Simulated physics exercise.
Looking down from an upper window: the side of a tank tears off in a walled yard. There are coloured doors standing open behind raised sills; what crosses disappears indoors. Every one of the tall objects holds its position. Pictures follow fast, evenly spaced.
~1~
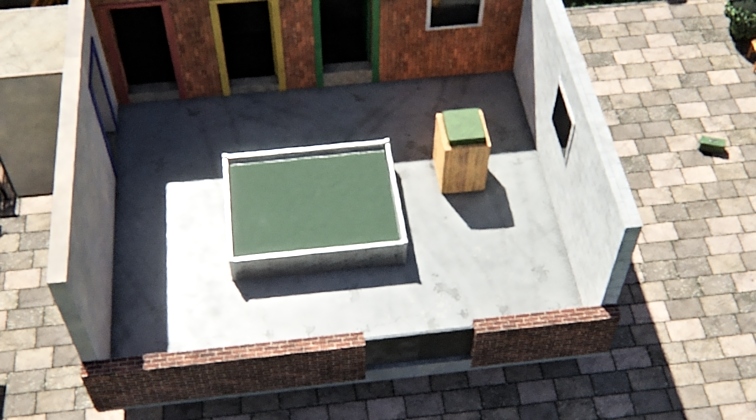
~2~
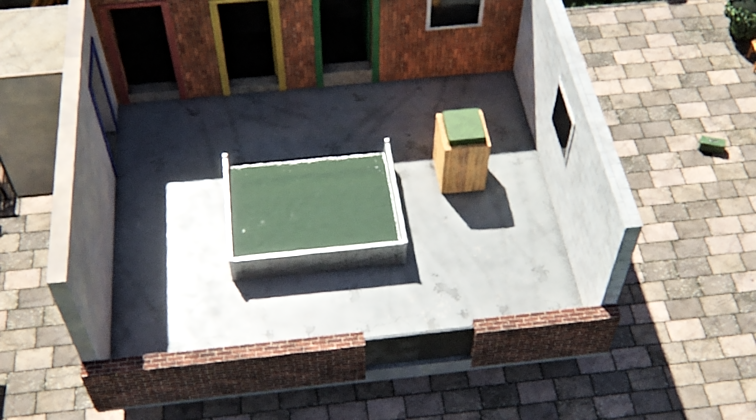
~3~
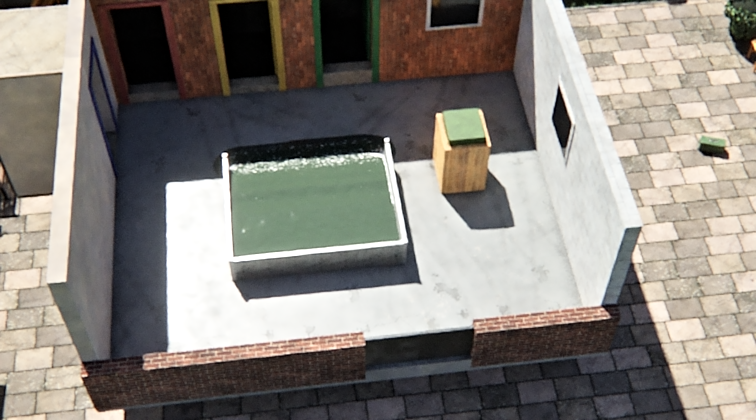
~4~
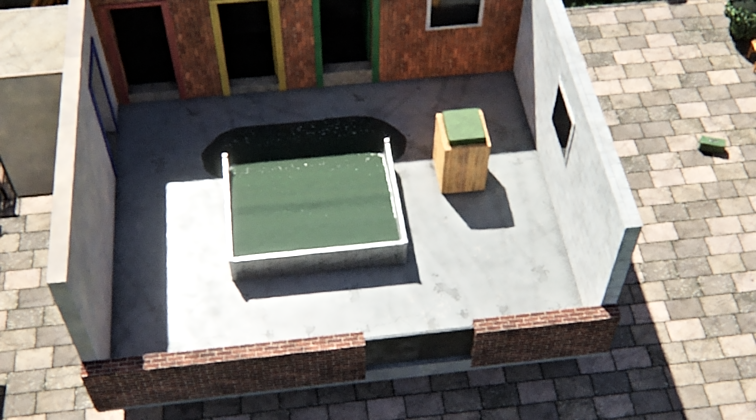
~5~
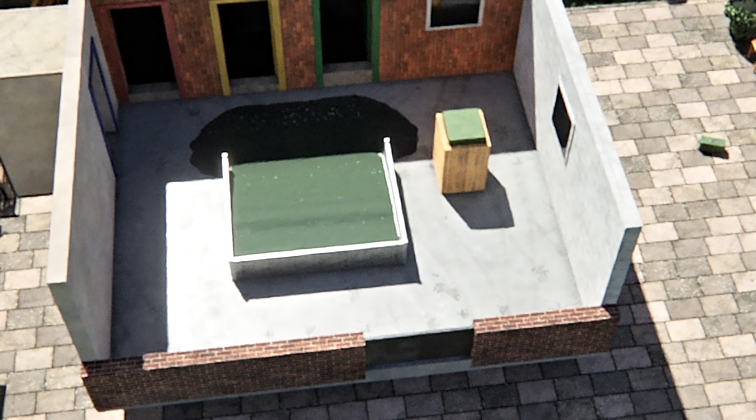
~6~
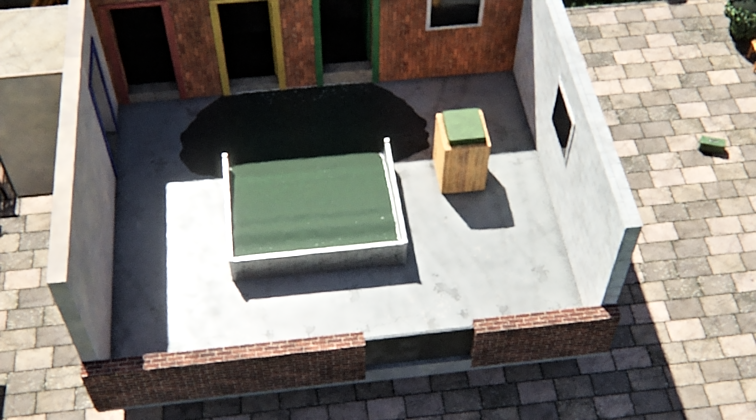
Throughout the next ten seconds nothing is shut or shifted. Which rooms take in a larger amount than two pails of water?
In the end, the green door takes in no more; the blue door takes in more; the yellow door takes in more; the red door takes in no more.
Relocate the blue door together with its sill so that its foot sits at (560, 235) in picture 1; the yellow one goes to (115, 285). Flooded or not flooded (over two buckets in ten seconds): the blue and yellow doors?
Result: Blue ends up below; yellow ends up below.
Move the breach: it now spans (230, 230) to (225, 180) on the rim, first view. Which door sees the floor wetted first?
Answer: The blue door.
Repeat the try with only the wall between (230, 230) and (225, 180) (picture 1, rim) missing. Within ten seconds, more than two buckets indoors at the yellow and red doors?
Door by door, yellow door comes in lower, then red door comes in lower.
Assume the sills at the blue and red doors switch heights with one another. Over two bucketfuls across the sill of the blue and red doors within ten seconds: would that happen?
The blue door falls short; the red door exceeds the limit.
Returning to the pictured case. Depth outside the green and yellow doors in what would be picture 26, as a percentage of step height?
Around 50 in a hundred for the first and 120 in a hundred for the second.
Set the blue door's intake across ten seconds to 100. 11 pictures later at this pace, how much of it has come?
Roughly 0 %.
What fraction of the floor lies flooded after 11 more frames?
I'd put it at roughly 25 per cent.
A moment on, water covers 25 % of the floor; the green door wet at the sill, nothing in, the blue door not reached, the yellow door under two buckets in, the red door wet at the sill, nothing in.
Next, water covers 25 % of the floor; the green door wet at the sill, nothing in, the blue door not reached, the yellow door over two buckets in, the red door wet at the sill, nothing in.
Then, water covers 45 % of the floor; the green door wet at the sill, nothing in, the blue door under two buckets in, the yellow door far over two buckets in, the red door wet at the sill, nothing in.
Later, water covers 80 % of the floor; the green door wet at the sill, nothing in, the blue door over two buckets in, the yellow door far over two buckets in, the red door under two buckets in.
In the end, water covers 100 % of the floor; the green door wet at the sill, nothing in, the blue door over two buckets in, the yellow door far over two buckets in, the red door under two buckets in.
